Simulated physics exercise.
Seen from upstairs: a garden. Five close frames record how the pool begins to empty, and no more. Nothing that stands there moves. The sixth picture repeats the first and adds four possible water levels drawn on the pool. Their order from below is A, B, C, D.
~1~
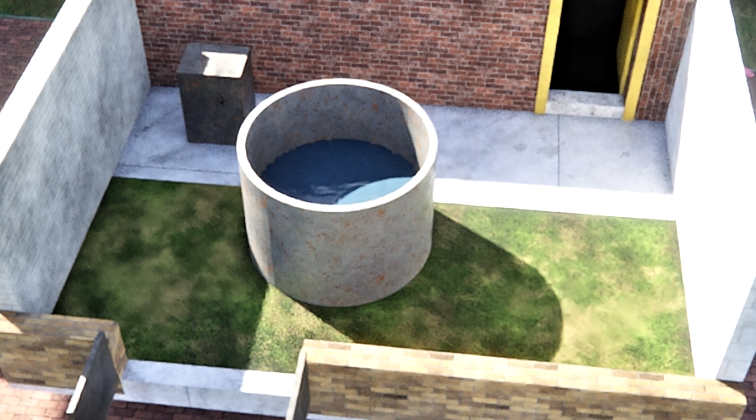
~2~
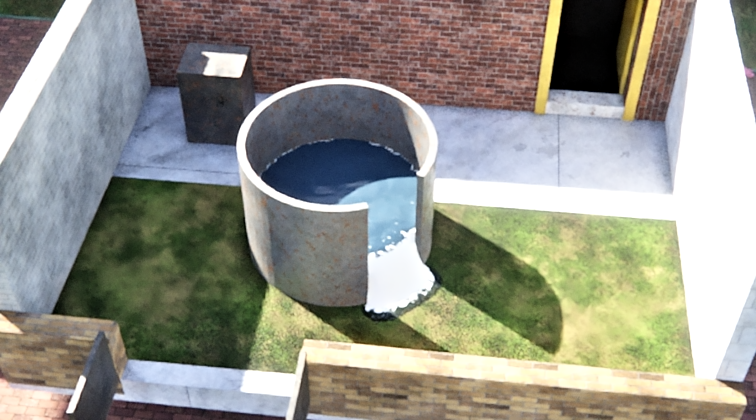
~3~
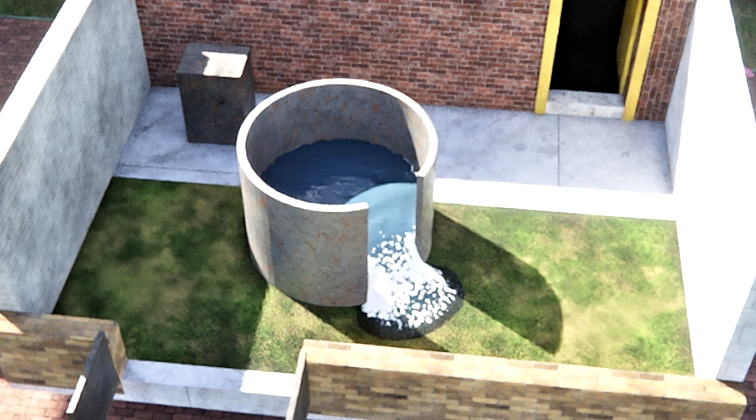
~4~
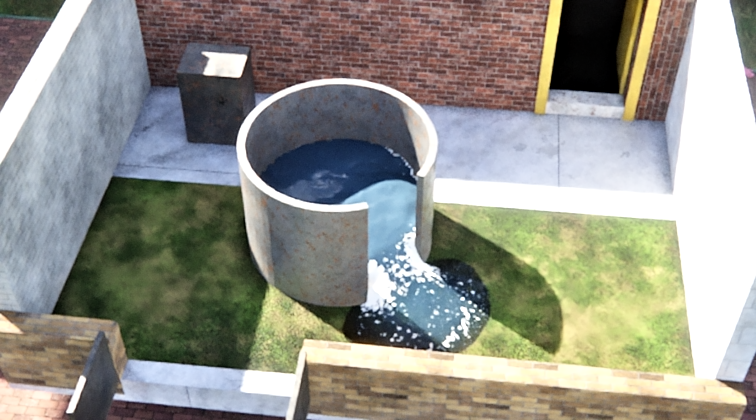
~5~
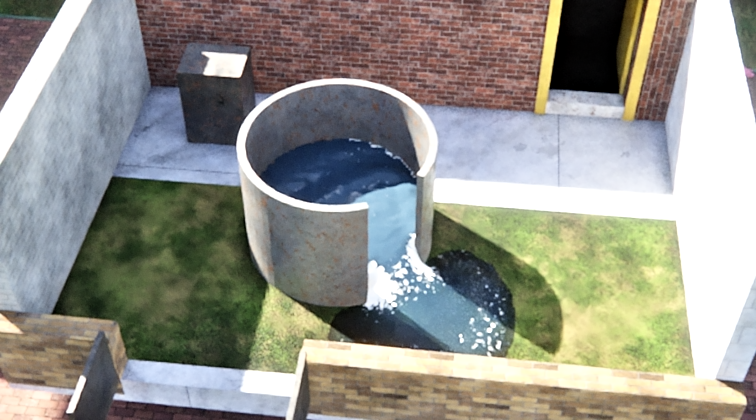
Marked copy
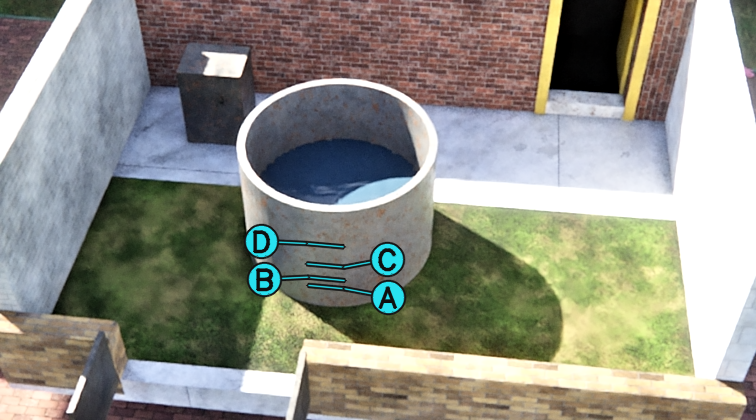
To begin with, dark blue water sits inside a round concrete tank on a walled lawn, seen from above. A section of the tank's front right side opens and water pours out in a white, foamy rush, then spreads across the grass in a widening dark pool.
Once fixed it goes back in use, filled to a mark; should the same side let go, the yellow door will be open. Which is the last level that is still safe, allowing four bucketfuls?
It is D.
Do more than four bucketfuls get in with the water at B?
No, that is safe.
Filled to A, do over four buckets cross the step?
No, not at all.
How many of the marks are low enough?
All of them.
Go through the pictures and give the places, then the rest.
Water in the pool at rest, its middle at (339, 196); foot of the yellow doorway at (583, 116); open gate at (210, 326), in the first picture.
Front seen at (430, 271), 1 % of the ground wet, in the second picture.
Front seen at (451, 306), 3 % of the ground wet, in the third picture.
Front seen at (477, 289), 5 % of the ground wet, in the fourth picture.
Front seen at (482, 297), 8 % of the ground wet, in the fifth picture.
On the marked copy, A at (326, 287); B at (326, 278); C at (325, 265); D at (324, 245); from the bottom up A, B, C, D.
With A, nothing gets over.
With B, nothing gets over.
With C, nothing gets over.
With D, a splash gets over, under a bucket.
